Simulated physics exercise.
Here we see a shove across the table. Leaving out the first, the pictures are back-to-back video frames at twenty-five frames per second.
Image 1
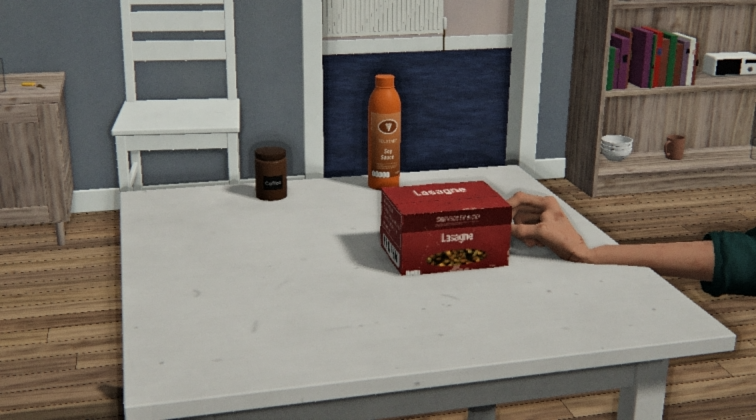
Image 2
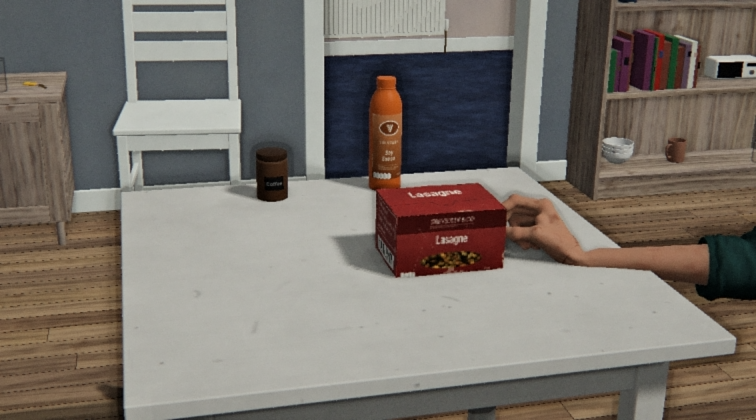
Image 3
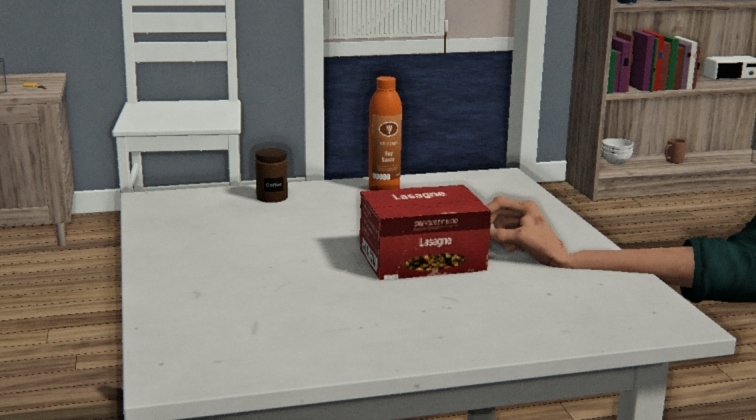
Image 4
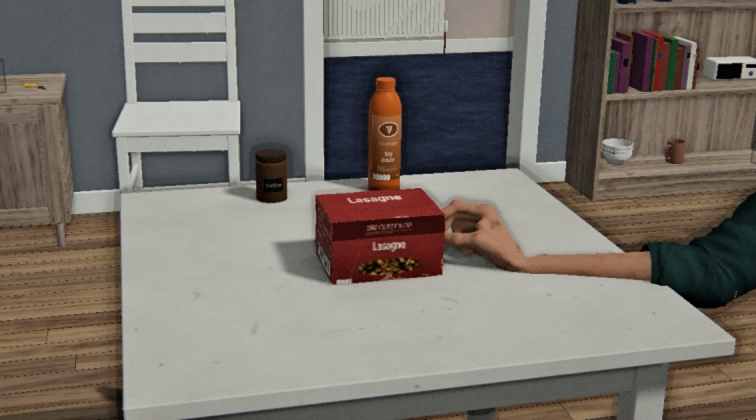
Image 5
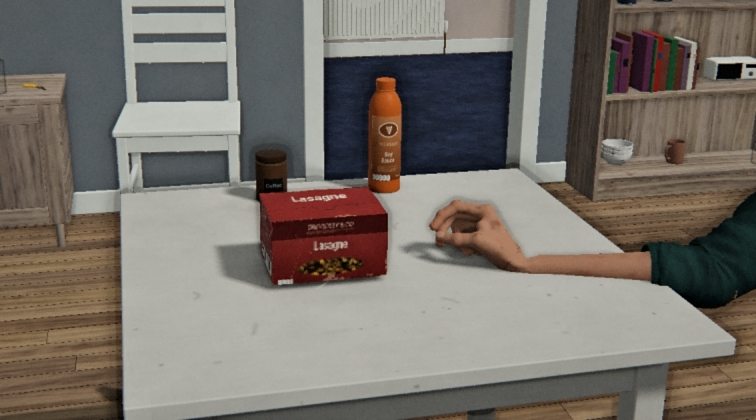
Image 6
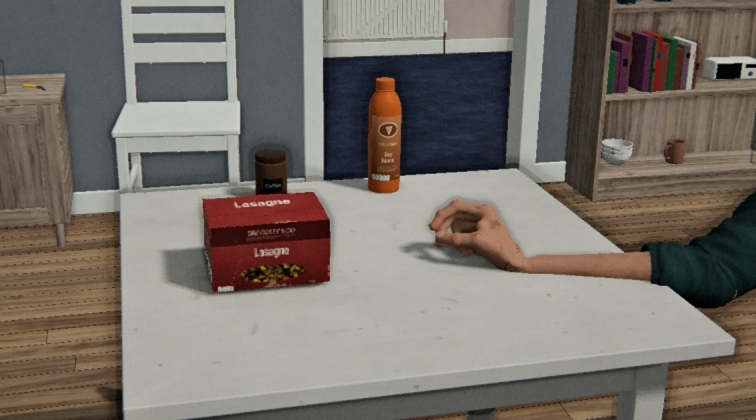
A hand pushing a red lasagne box leftward across a white table, then staying behind as the box keeps sliding left.
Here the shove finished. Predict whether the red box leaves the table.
My guess is it will come off.
Then, 0.10 s later than the last frame, red box moved well along near (138, 254).
Then, 0.30 s later than the last frame, red box now off the table.
Then, 0.50 s later than the last frame, things are still on the move.
Then, 0.70 s later than the last frame, as before.
When it is over, off the table, red box.
